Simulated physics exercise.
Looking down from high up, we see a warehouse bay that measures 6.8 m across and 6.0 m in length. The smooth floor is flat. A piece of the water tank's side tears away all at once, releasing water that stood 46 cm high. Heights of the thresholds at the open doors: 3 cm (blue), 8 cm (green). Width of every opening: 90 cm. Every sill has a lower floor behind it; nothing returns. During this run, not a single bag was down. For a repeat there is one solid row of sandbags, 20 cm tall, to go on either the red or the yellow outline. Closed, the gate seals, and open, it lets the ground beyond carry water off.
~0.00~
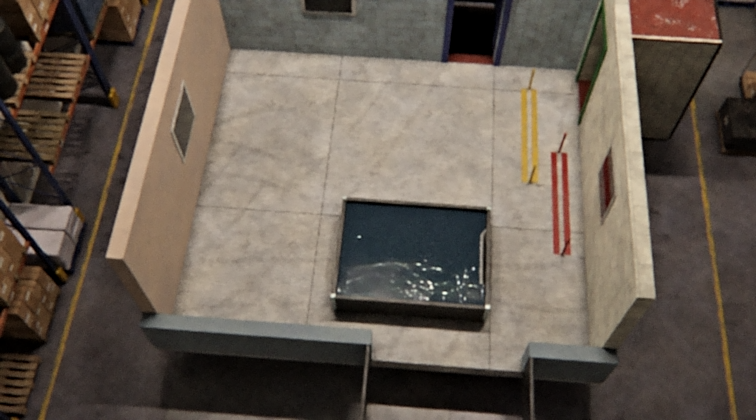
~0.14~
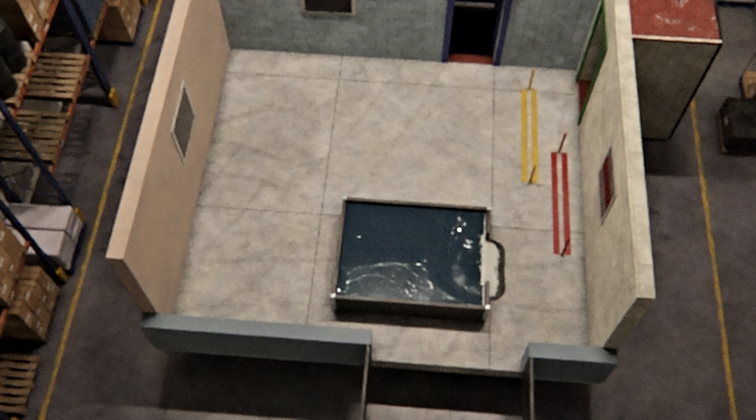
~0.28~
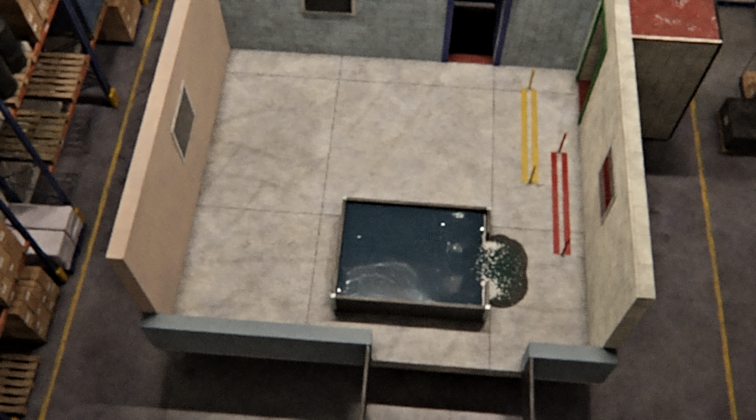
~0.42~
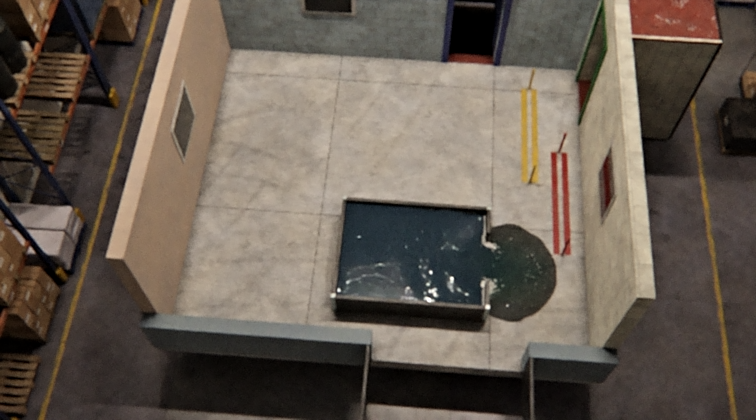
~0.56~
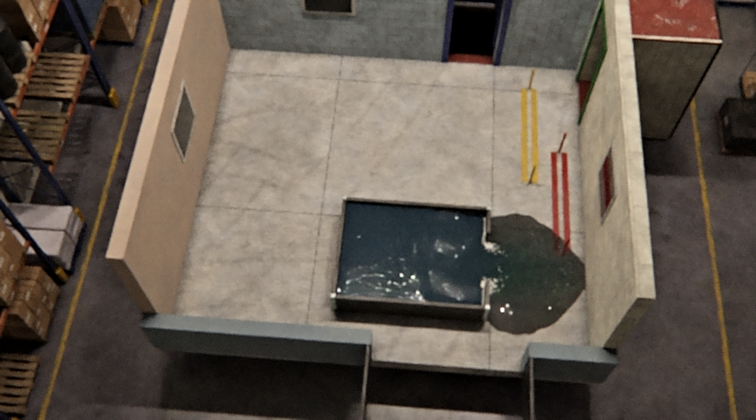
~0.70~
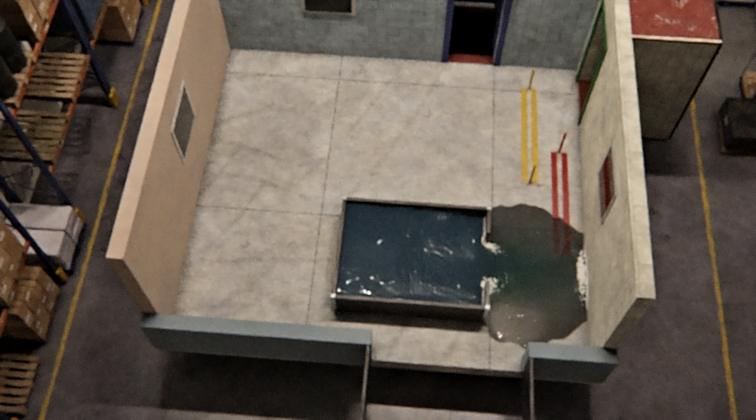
A dark blue tank of water stands near the front of a pale-floored, roofless room in a warehouse, seen from high above by a still camera. Yellow and red outlines mark the floor at right, near a cream wall, with shelves of boxes at far left. The tank's right side breaks open, and foaming water pours out, spreading in a widening dark pool across the red outline's lower end to the right wall.
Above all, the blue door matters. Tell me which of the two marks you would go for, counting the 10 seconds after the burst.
I would go for the yellow one.
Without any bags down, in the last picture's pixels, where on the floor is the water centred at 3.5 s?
Around (462, 255).
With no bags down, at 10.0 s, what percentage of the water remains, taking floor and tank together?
Around 86 out of every hundred.
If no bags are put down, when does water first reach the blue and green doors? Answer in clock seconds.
The blue door at 3.6 s and the green door at 2.2 s.
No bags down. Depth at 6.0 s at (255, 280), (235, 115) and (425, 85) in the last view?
Roughly 1, 0 and 5 cm.
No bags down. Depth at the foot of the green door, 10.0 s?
Depth: Approx. 7.5 cm.
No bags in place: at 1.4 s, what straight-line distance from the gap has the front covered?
Some 2.4 m out.
After 1.4 s water covers 10 % of the floor and is deepest (27 cm) near (580, 361) in the run without bags; in at the blue door, 0 L with no bags, 0 L with the row on red, 0 L on yellow.
After 2.2 s water covers 15 % of the floor and is deepest (28 cm) near (580, 361) in the run without bags; in at the blue door, 0 L with no bags, 0 L with the row on red, 0 L on yellow.
After 3.5 s water covers 30 % of the floor and is deepest (22 cm) near (580, 361) in the run without bags; in at the blue door, 0 L with no bags, 0 L with the row on red, 0 L on yellow.
After 6.0 s water covers 50 % of the floor and is deepest (16 cm) near (580, 361) in the run without bags; in at the blue door, 18 L with no bags, 12 L with the row on red, 1 L on yellow.
After 10.0 s water covers 85 % of the floor and is deepest (10 cm) near (577, 289) in the run without bags; in at the blue door, 43 L with no bags, 31 L with the row on red, 5 L on yellow.
